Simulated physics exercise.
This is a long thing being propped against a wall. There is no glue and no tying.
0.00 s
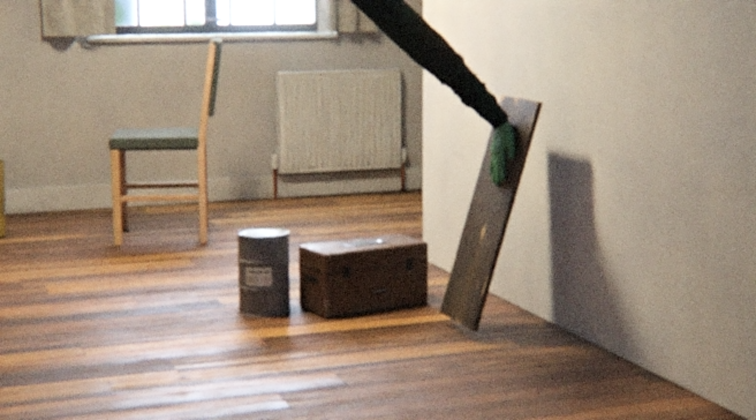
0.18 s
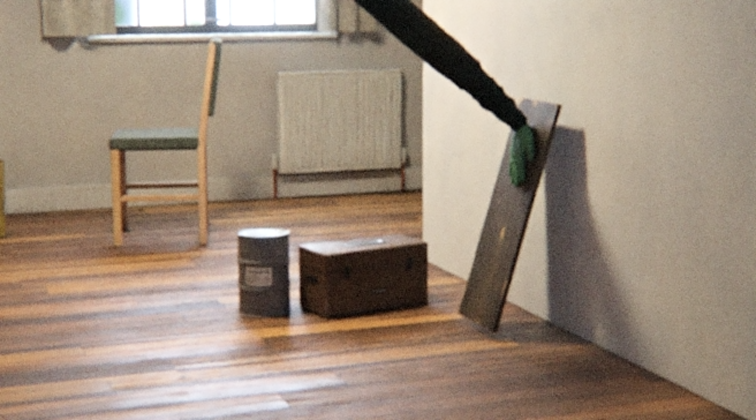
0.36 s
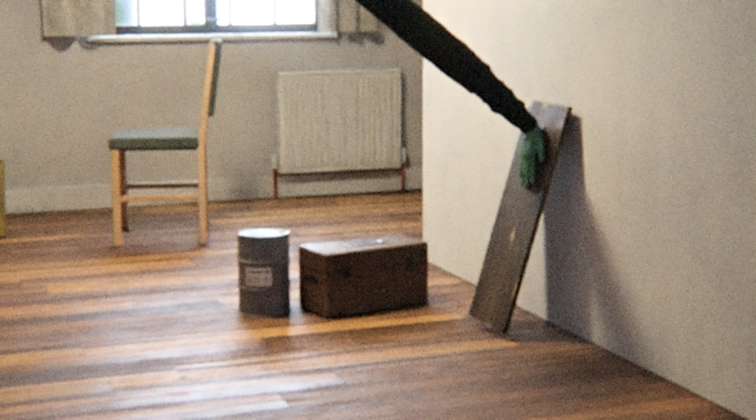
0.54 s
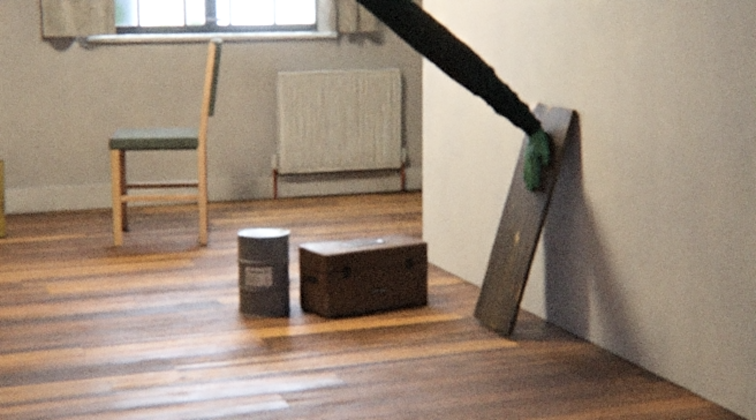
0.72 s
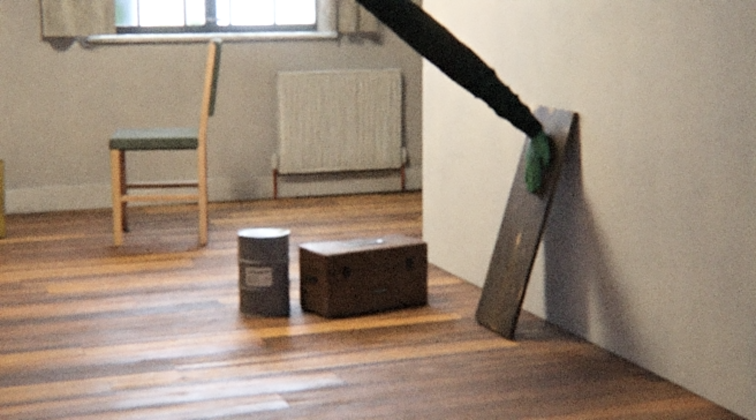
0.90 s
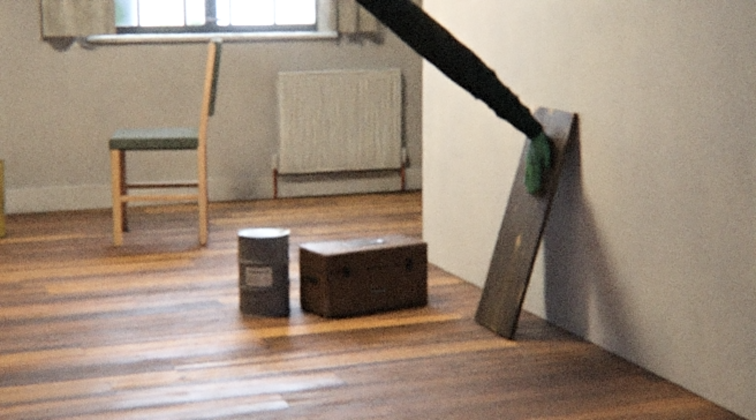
The clip shows a green-gloved hand at the end of a dark sleeve moving a long dark board rightward beside a wall, near a brown toolbox and a grey can, then holding it leaning there, almost still.
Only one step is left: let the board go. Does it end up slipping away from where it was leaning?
It ends up unmoved.
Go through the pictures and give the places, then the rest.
In the first frame, on its way; black board (489, 211); brown toolbox (364, 275).
In the second frame, on its way; black board (508, 212); brown toolbox (364, 275).
In the third frame, on its way; black board (519, 215); brown toolbox (364, 275).
In the fourth frame, on its way; black board (523, 217); brown toolbox (364, 275).
In the fifth frame, propped up under the hand; black board (524, 219); brown toolbox (364, 275).
In the sixth frame, propped up under the hand; black board (524, 220); brown toolbox (364, 275).
Around 1.10 s, nothing moves.
Around 1.40 s, black board resting near (524, 220).
Finally (2.2 s), all 3 still in place. Final places as the last picture's camera would see them, black board near (524, 220). The board remains leaning.
